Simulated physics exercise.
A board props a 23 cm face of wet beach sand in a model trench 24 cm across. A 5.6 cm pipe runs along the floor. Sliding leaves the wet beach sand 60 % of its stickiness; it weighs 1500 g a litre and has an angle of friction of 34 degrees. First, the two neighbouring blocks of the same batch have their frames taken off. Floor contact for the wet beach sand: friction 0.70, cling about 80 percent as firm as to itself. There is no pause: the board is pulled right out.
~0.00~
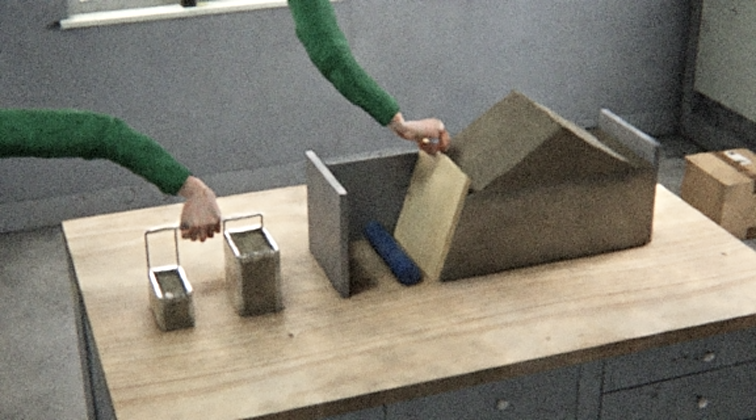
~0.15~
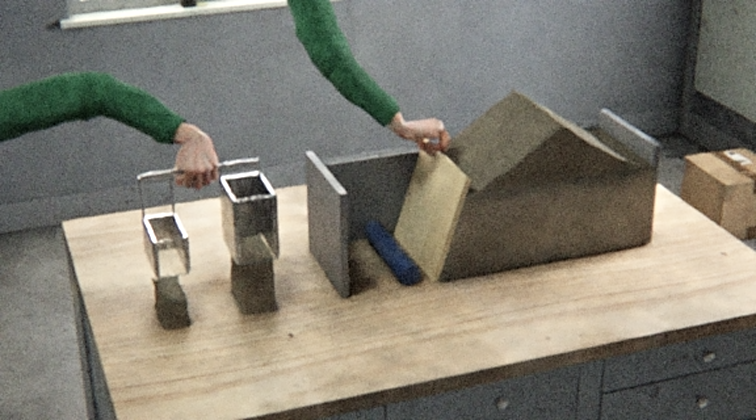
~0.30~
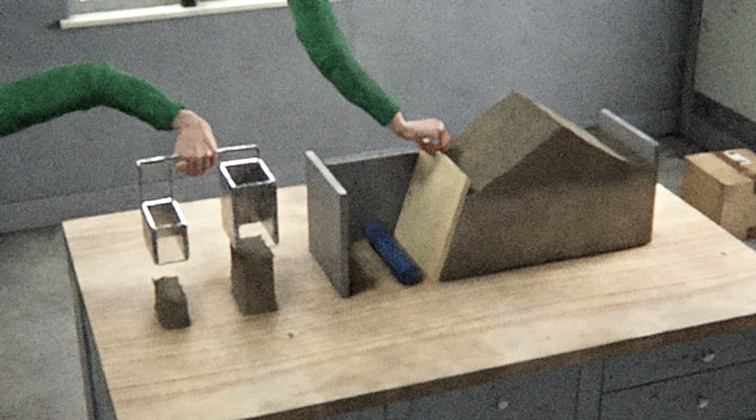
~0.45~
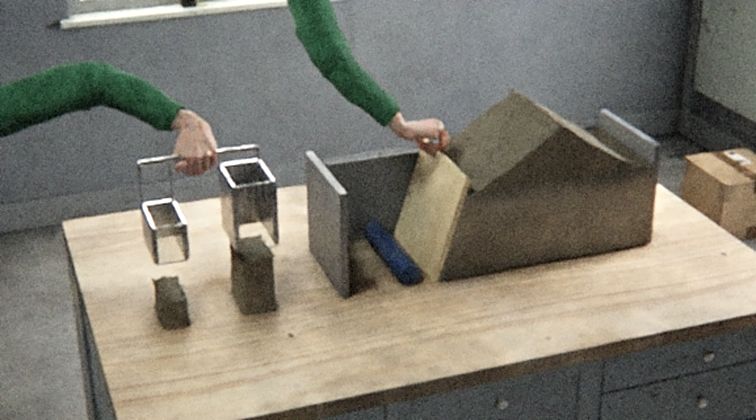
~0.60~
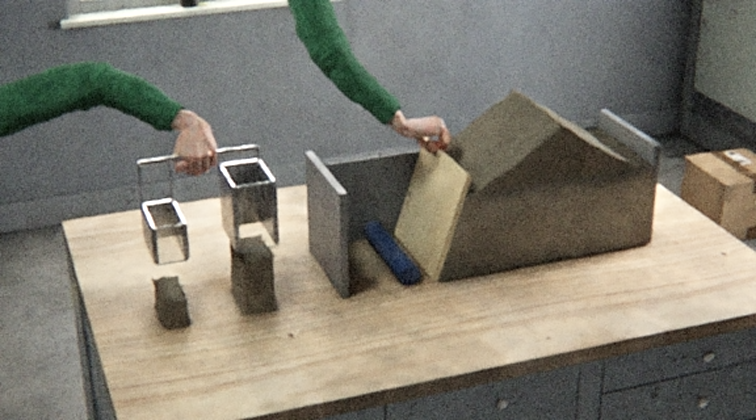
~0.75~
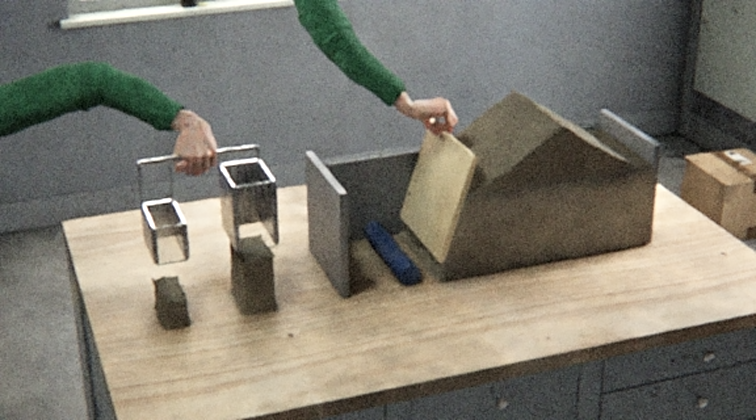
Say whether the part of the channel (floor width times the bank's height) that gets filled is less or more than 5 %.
I would say less.
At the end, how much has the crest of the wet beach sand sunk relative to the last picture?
By my estimate, near 0.0 cm.
After 0.98 s, the face still stands, with nothing on top of the pipe; the channel is 0 % full.
After 1.25 s, the face still stands, with nothing on top of the pipe; the channel is 0 % full.
After 1.53 s, the face still stands, with nothing on top of the pipe; the channel is 0 % full.
After 1.80 s, the face still stands, with nothing on top of the pipe; the channel is 0 % full.
After 1.84 s, at the end, the face still stands, with nothing on top of the pipe; the channel is 0 % full.
